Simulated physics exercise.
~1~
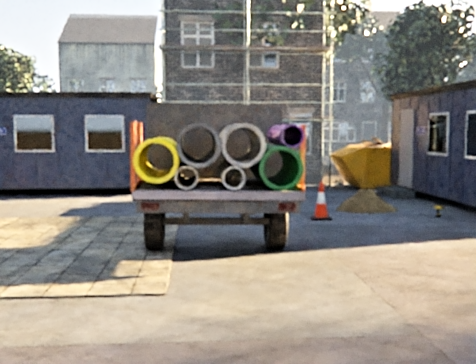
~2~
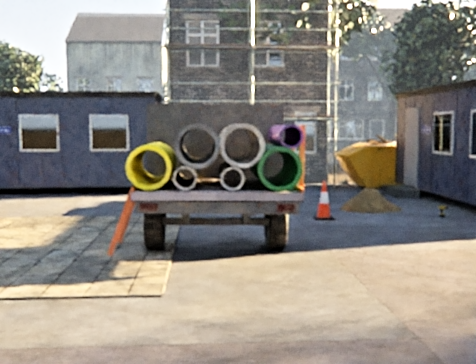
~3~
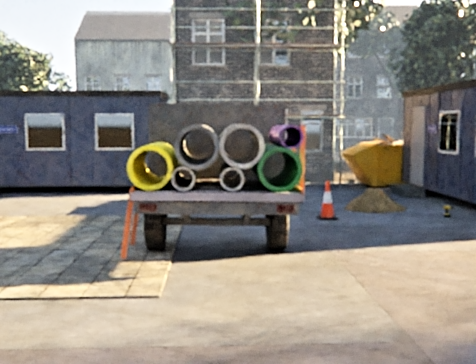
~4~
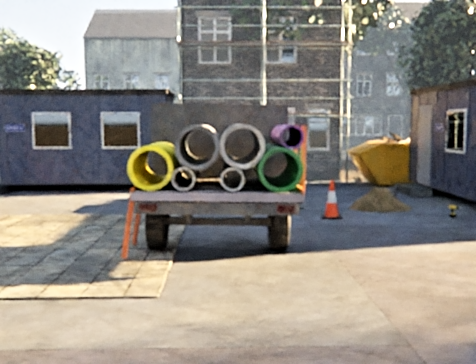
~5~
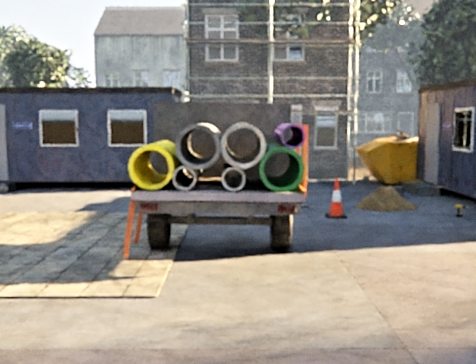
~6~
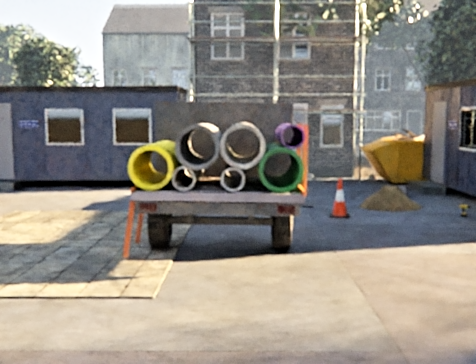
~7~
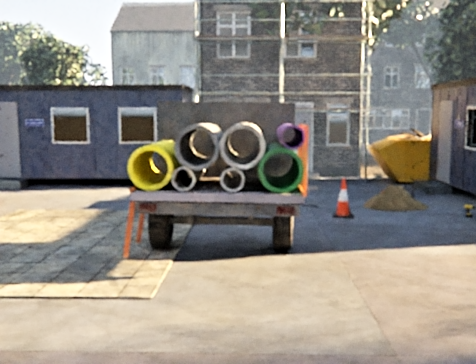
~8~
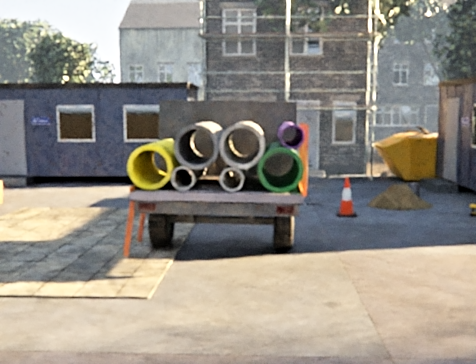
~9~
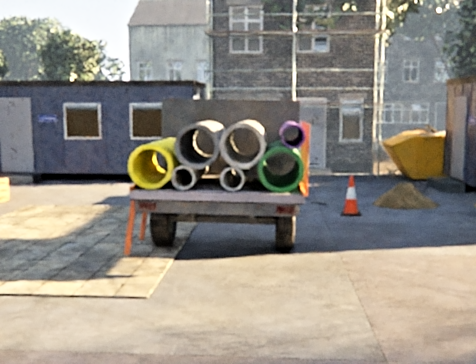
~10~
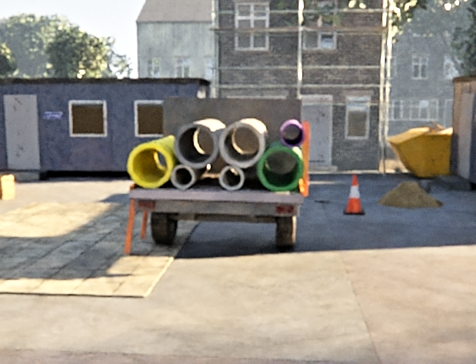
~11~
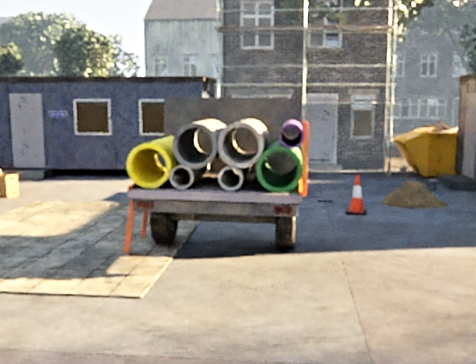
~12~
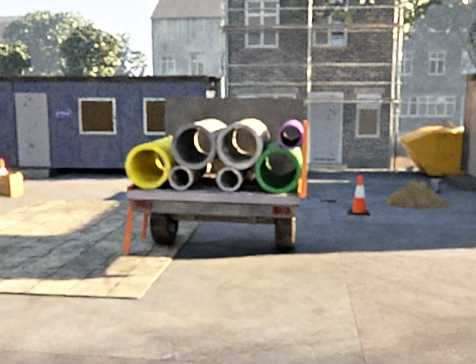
Flatbed farm trailer holding seven stacked pipes as left orange posts drop and yellow pipe shifts slightly left, all staying aboard.
